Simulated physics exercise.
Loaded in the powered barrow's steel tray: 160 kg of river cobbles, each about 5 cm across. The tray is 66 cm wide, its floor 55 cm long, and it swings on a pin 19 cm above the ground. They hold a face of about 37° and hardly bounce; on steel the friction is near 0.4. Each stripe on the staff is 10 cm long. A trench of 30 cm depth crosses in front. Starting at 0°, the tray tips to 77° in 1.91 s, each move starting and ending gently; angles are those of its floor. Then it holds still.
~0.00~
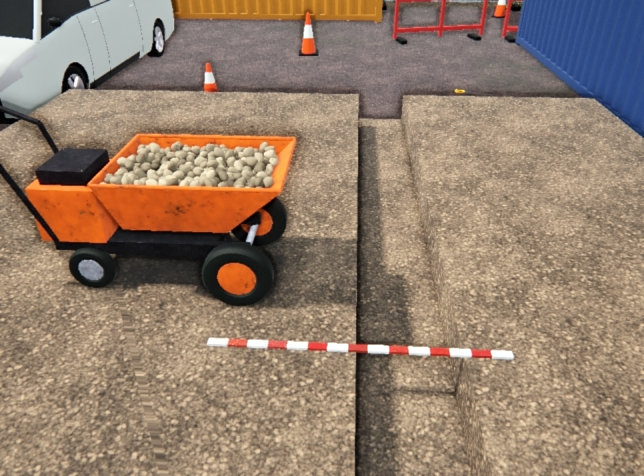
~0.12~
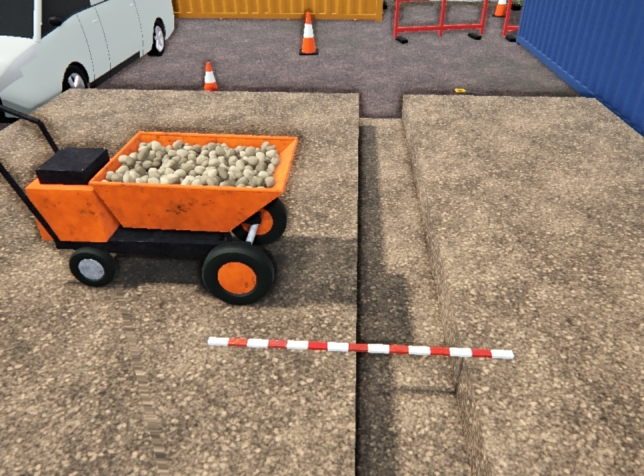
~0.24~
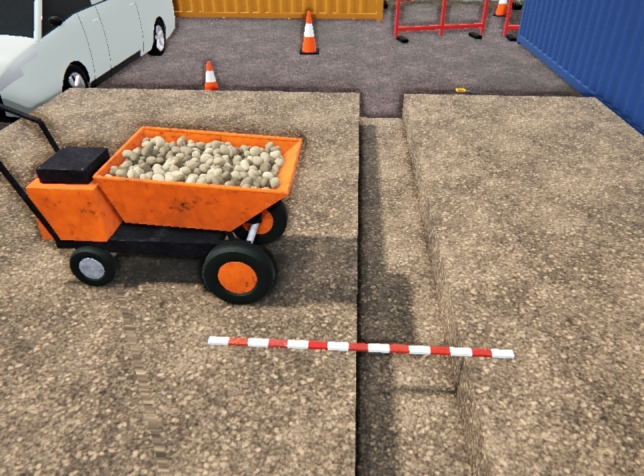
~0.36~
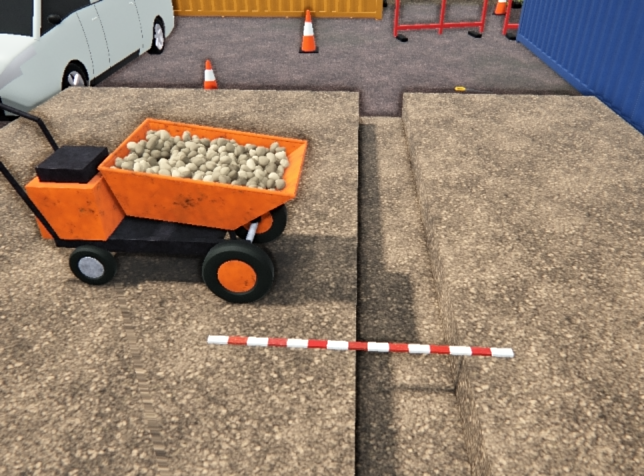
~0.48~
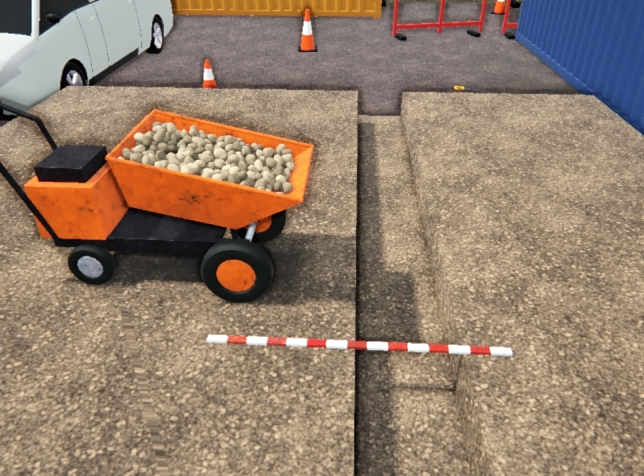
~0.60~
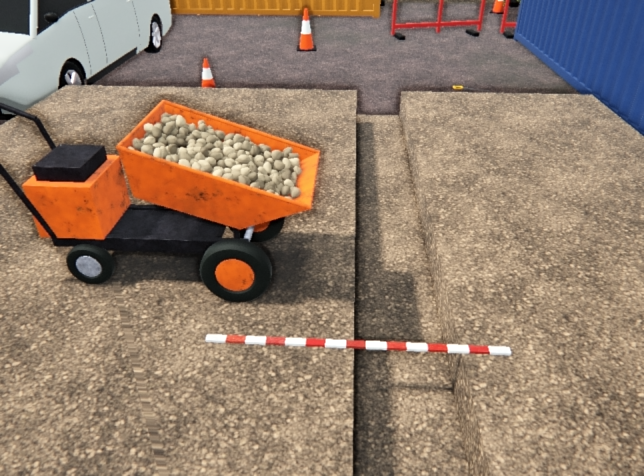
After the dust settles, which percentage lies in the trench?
Some 100 per cent of it.
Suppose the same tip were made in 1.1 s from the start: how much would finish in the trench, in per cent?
In that case some 100 per cent.
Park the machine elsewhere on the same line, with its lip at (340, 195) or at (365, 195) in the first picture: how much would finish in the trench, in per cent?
About 90 and 70 per cent.
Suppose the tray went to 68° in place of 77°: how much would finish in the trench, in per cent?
Then about 100 per cent.
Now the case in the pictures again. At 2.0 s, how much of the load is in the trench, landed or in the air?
About 85 per cent by then.
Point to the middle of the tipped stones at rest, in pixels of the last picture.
Their middle is at about (397, 302).
After 1.4 s the floor is at 65°; 93 % in the tray, 1 % short of the trench, 6 % in the trench; the foremost stones are at (386, 305).
After 2.0 s the floor is at 77°; 12 % in the tray, 1 % short of the trench, 87 % in the trench; the foremost stones are at (435, 300).
After 2.4 s the floor is at 77°; 0 % in the tray, 99 % in the trench; the foremost stones are at (440, 320).
After 4.3 s the floor is at 77°; 0 % in the tray, 100 % in the trench; the foremost stones are at (440, 320).
